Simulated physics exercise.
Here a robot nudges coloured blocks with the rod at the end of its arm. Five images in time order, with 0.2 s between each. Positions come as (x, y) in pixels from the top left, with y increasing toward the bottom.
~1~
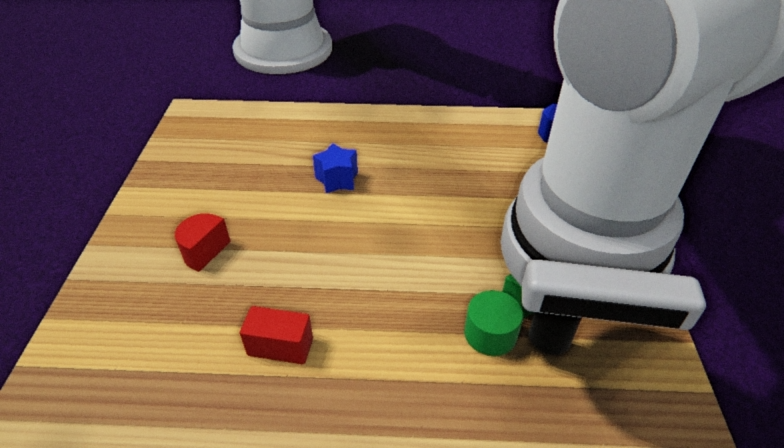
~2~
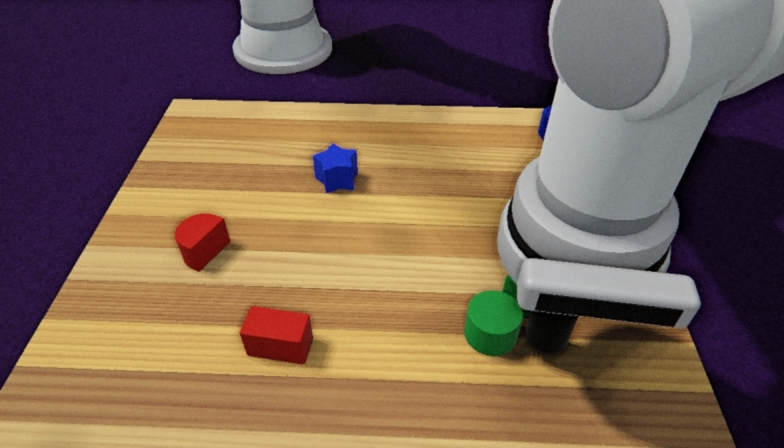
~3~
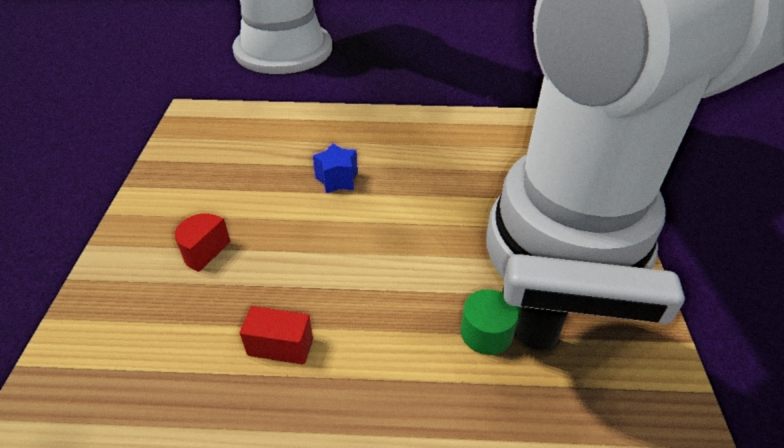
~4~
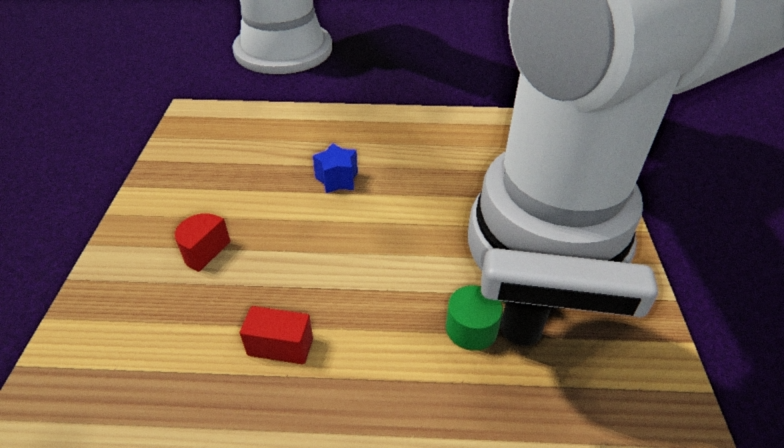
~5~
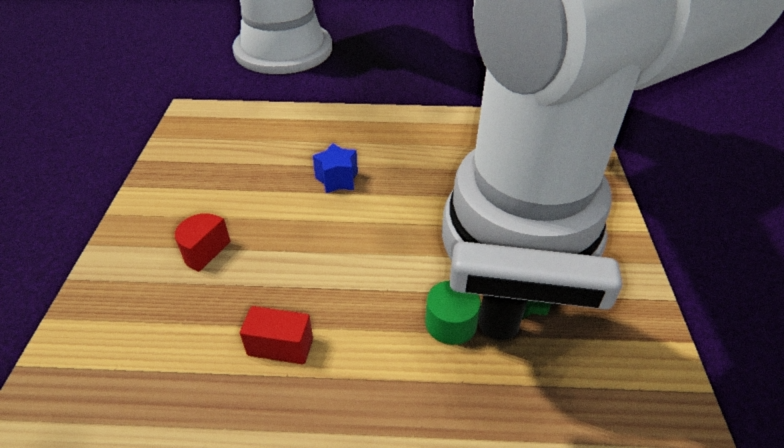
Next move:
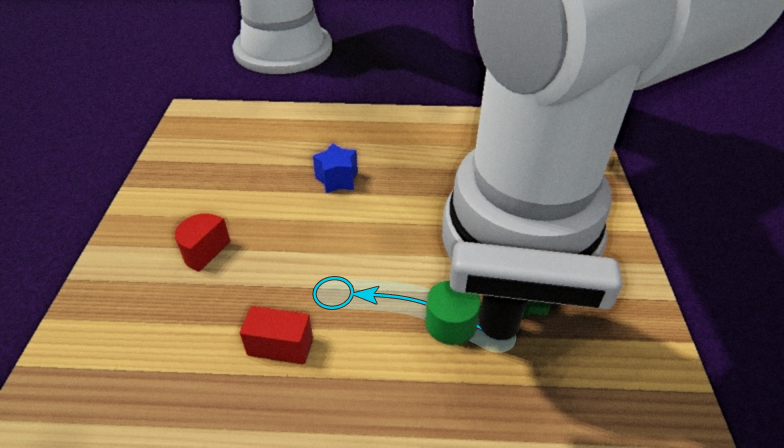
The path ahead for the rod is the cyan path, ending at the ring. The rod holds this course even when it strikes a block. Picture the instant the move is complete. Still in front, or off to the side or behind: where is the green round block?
Still in front.
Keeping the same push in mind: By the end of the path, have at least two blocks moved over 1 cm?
I'd say no.
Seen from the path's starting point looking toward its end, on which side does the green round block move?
That's a shift to the left.
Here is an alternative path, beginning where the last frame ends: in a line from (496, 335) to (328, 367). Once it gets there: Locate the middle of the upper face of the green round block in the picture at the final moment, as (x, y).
It ends at (399, 291).
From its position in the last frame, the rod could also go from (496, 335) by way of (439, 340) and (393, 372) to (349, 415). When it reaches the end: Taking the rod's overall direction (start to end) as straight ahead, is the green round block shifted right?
Going by the path, yes.
Path on the board, from (496, 335) by way of (443, 310) and (389, 296) to (333, 293).
On the path given first. One third of the way, rod at (444, 298); green round block at (398, 285).
Two thirds of the way, rod at (387, 284); green round block at (342, 282).
At the end, rod at (332, 281); green round block at (290, 290); green star in place.
